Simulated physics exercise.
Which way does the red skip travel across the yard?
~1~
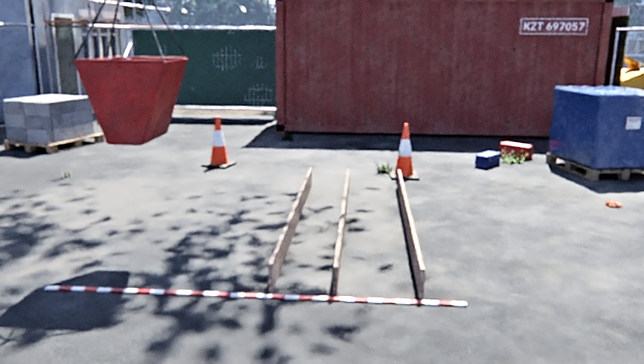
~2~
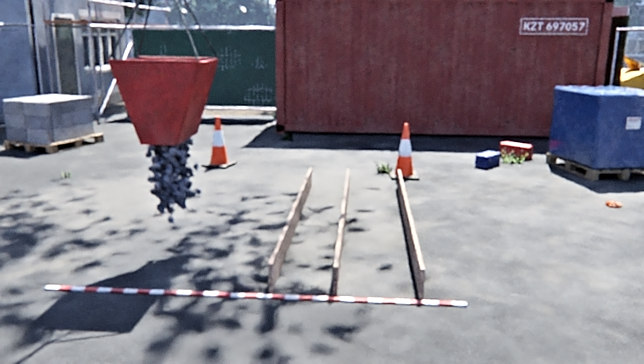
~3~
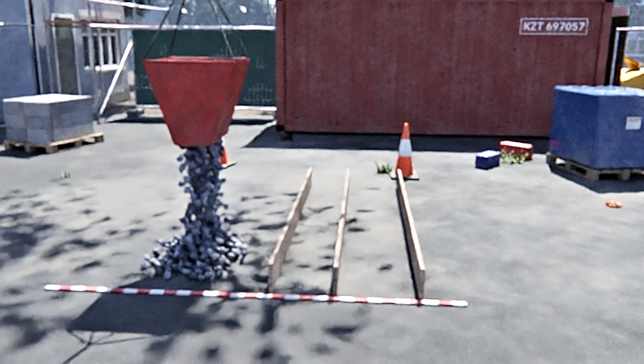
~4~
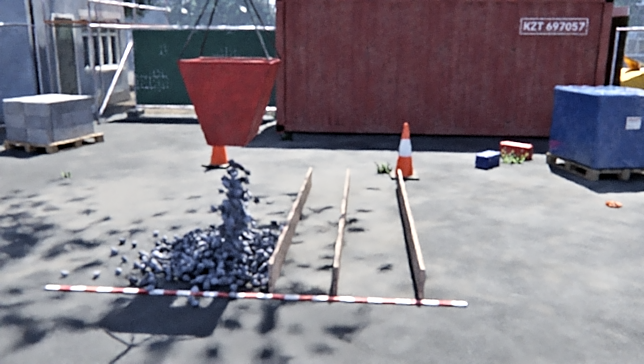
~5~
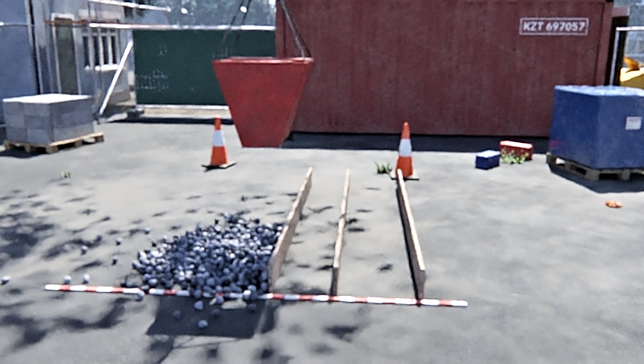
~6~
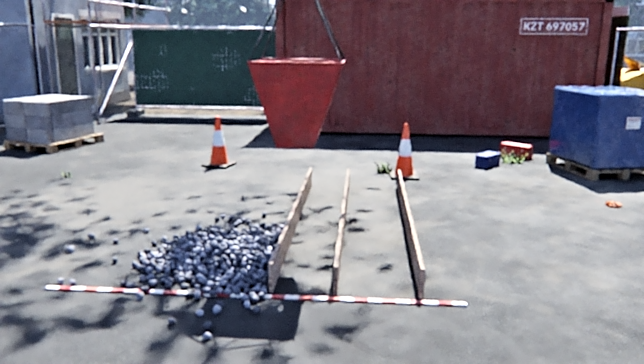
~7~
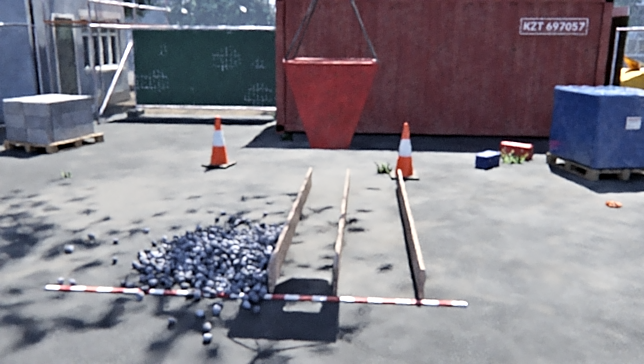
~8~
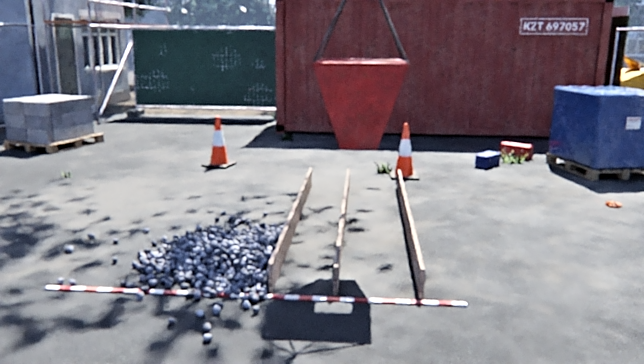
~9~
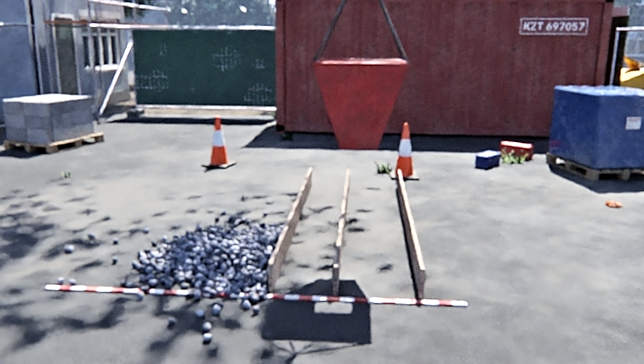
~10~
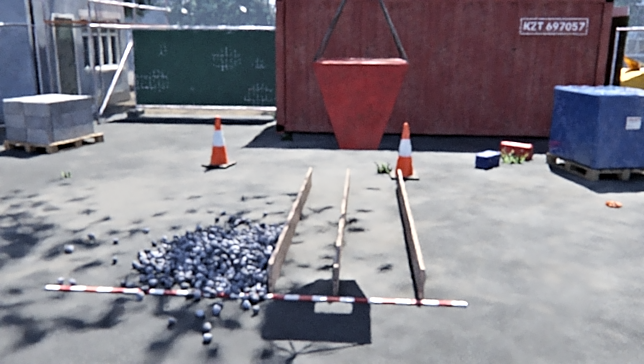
The skip moves to the right, going from the left side of the yard until it hangs in front of the red container.
